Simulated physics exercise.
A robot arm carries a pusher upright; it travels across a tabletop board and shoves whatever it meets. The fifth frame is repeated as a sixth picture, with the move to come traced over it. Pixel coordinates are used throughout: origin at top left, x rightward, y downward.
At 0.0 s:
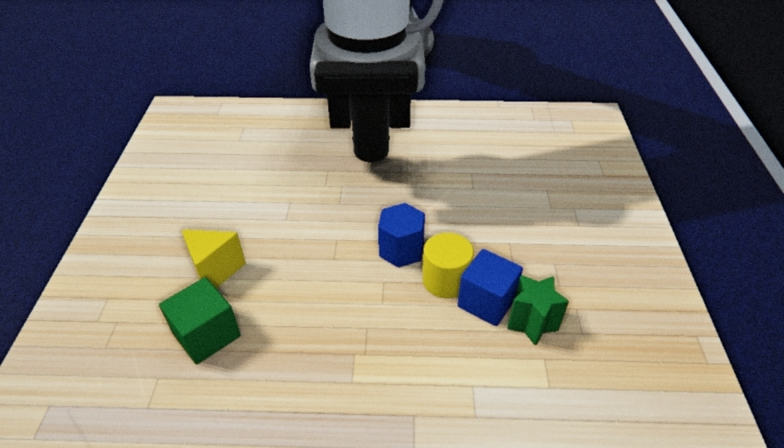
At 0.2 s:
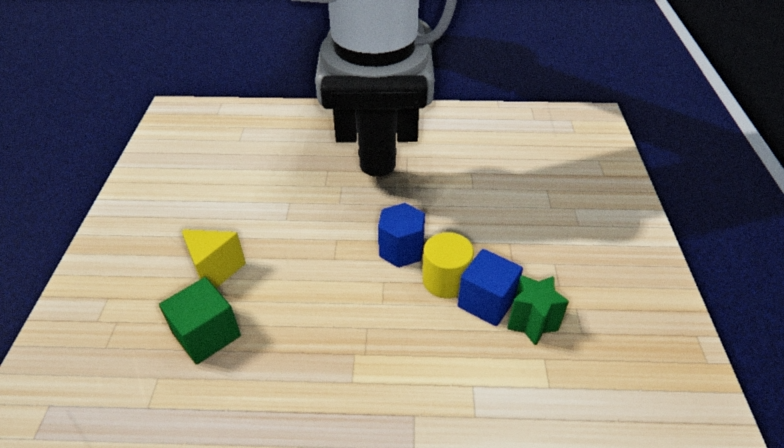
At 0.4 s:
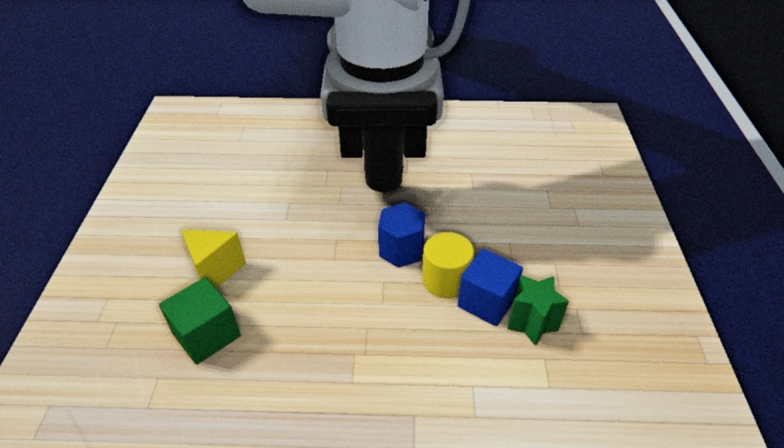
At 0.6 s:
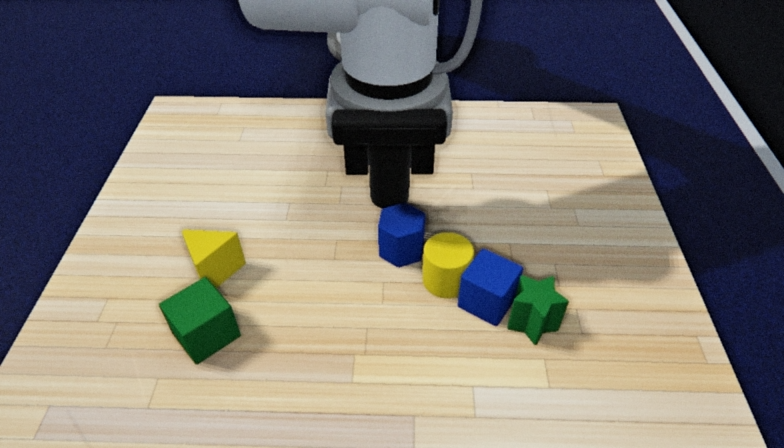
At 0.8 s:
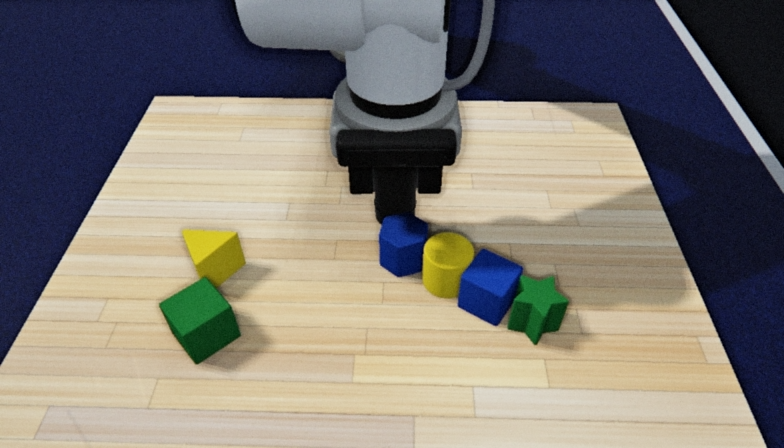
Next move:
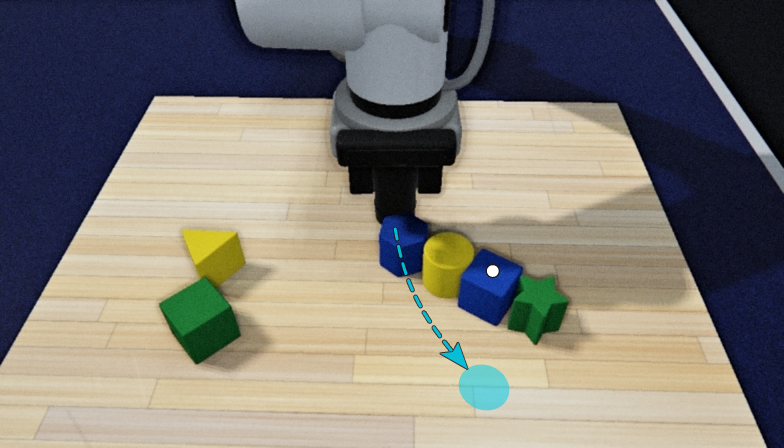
On a wooden table, a robot arm moves forward and slightly nudges a blue hexagonal block.
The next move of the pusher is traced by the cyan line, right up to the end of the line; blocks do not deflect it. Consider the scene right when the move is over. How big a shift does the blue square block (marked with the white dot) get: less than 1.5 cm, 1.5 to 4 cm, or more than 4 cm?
Distance: 1.5 to 4 cm.
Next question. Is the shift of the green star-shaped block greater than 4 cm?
Short answer: No.
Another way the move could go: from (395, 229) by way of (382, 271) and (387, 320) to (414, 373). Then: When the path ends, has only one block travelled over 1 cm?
The answer is yes.
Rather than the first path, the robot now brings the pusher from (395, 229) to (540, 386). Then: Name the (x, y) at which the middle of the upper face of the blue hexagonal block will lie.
It should be at (404, 263) by then.
The line goes from (395, 229) by way of (419, 303) to (484, 387); the dot is on the blue square block.
On the path given first. One third of the way, pusher at (408, 265); blue hexagonal block at (403, 283), turned 30° clockwise; yellow cylinder at (455, 258); blue square block at (503, 273); green star-shaped block at (546, 295).
Two thirds of the way, pusher at (437, 319); blue hexagonal block at (408, 338), turned 85° clockwise; yellow cylinder at (482, 282); blue square block at (535, 279), turned 20° anticlockwise; green star-shaped block at (579, 304).
At the end, pusher at (487, 375); blue hexagonal block at (411, 349), turned 120° clockwise; yellow cylinder at (482, 282); blue square block at (535, 279), turned 20° anticlockwise; green star-shaped block at (579, 304).
